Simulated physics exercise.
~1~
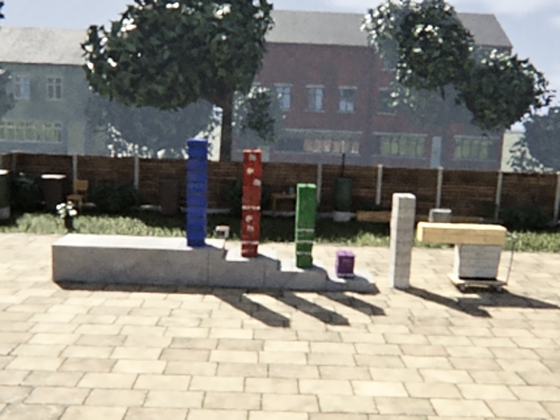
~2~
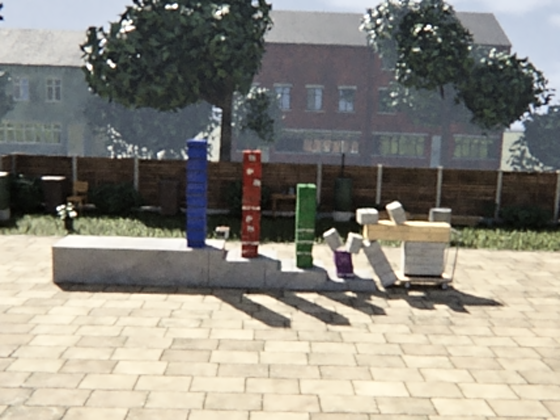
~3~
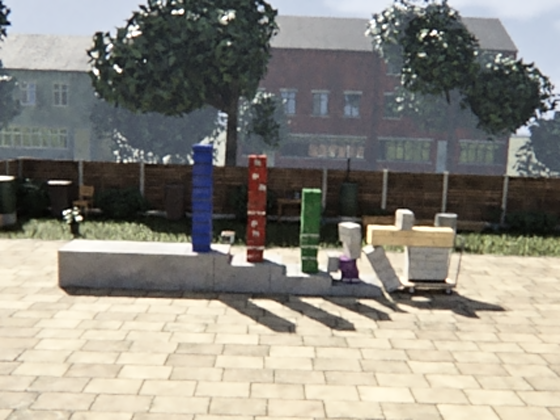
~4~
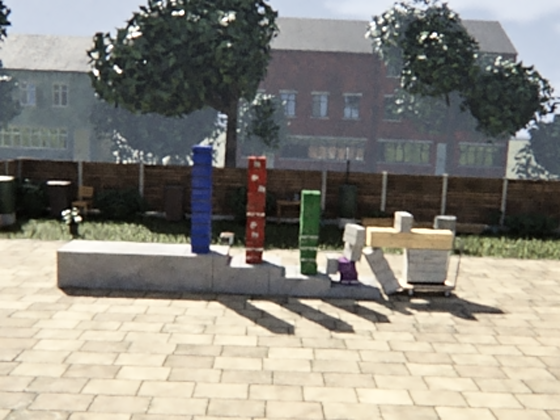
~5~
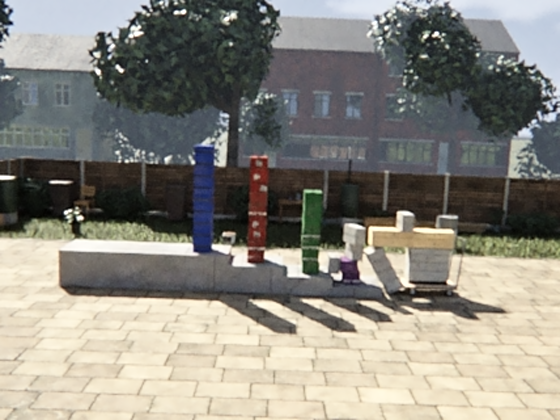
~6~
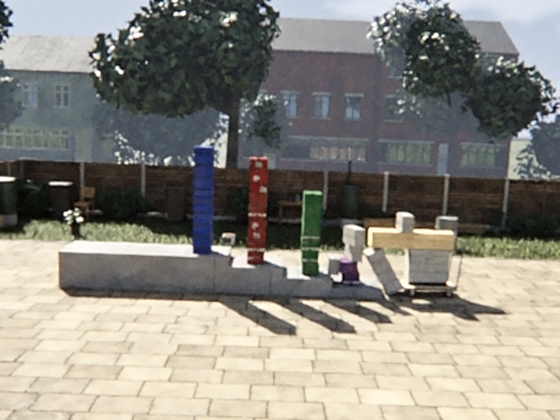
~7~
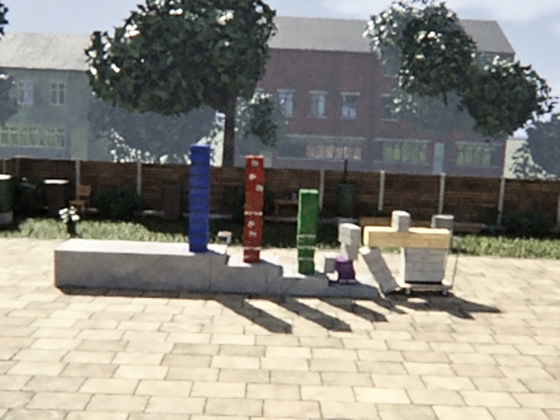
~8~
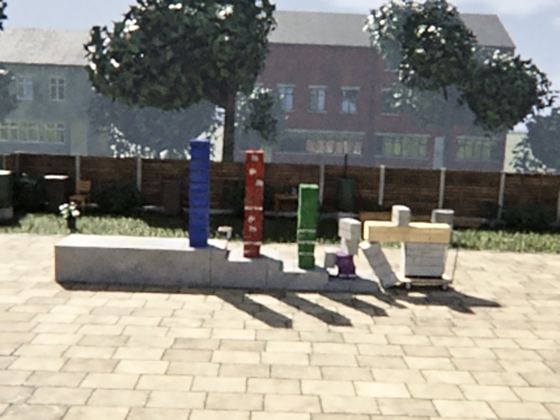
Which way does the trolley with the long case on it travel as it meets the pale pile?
It travels to the left, toward the row of piles.
